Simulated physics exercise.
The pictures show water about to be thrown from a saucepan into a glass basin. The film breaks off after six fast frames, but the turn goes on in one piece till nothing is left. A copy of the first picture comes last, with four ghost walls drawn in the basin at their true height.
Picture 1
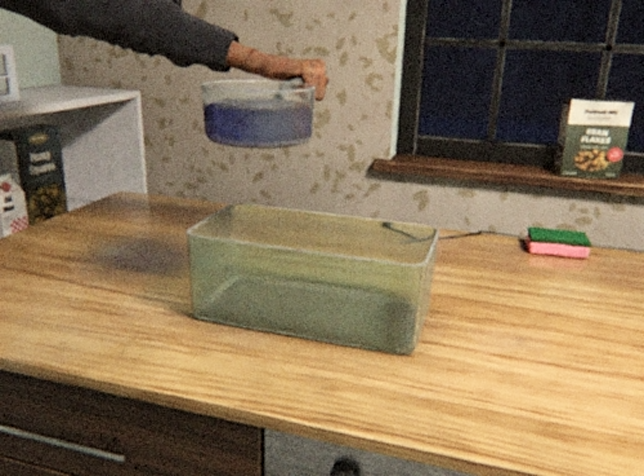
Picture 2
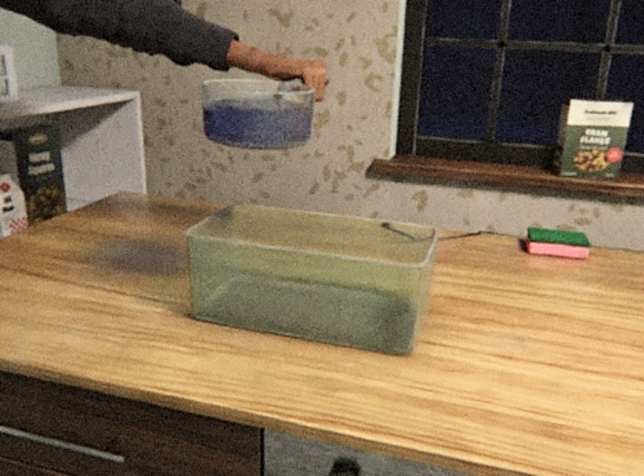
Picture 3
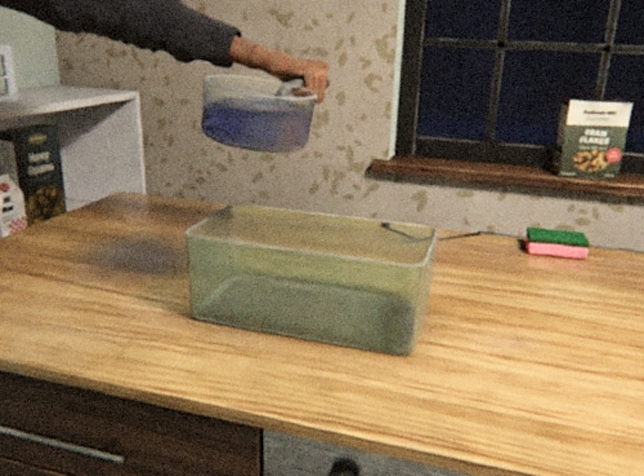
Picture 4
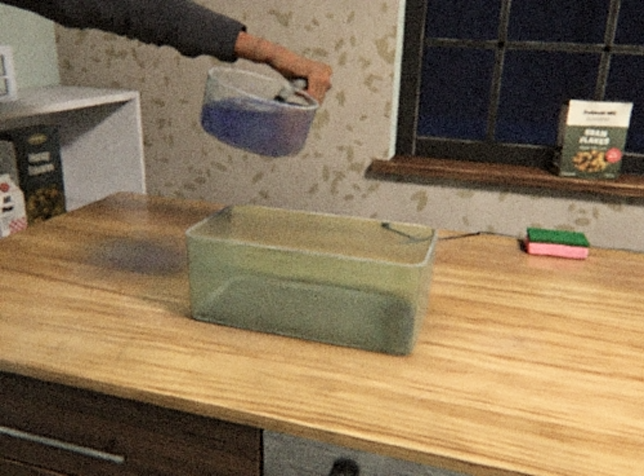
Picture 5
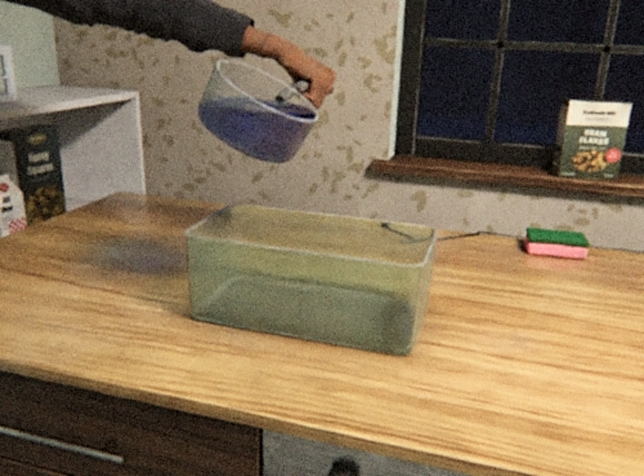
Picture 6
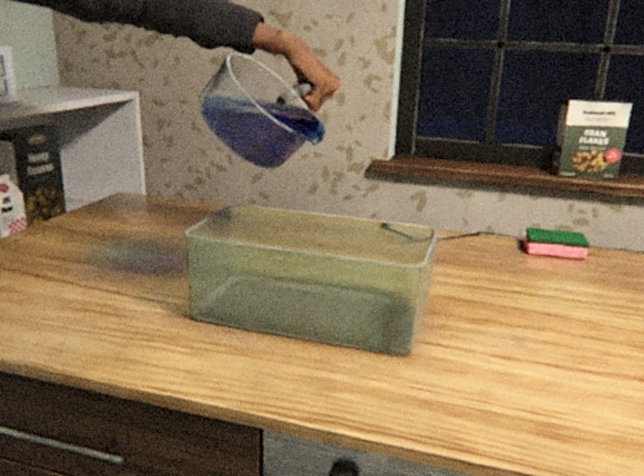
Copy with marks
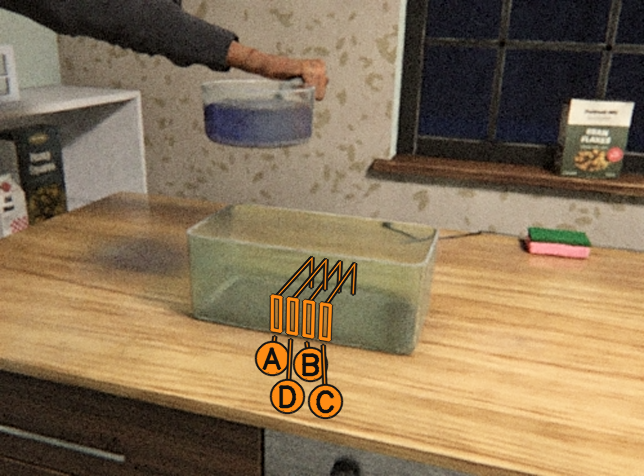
The video shows a hand holding a clear pan of blue liquid above a rectangular glass basin on a wooden counter. The hand gradually tilts the pan to the right until the liquid reaches over its lip.
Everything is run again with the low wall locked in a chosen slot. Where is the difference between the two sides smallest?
The answer is position C.
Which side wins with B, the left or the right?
The right one.
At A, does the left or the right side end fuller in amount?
More ends on the right.
In orange, A at (274, 336); B at (306, 342); C at (323, 345); D at (290, 339).
If A is chosen, about 5 % ends left of the wall and 94 % right of it.
If B is chosen, about 32 % ends left of the wall and 67 % right of it.
If C is chosen, about 51 % ends left of the wall and 48 % right of it.
If D is chosen, about 16 % ends left of the wall and 83 % right of it.
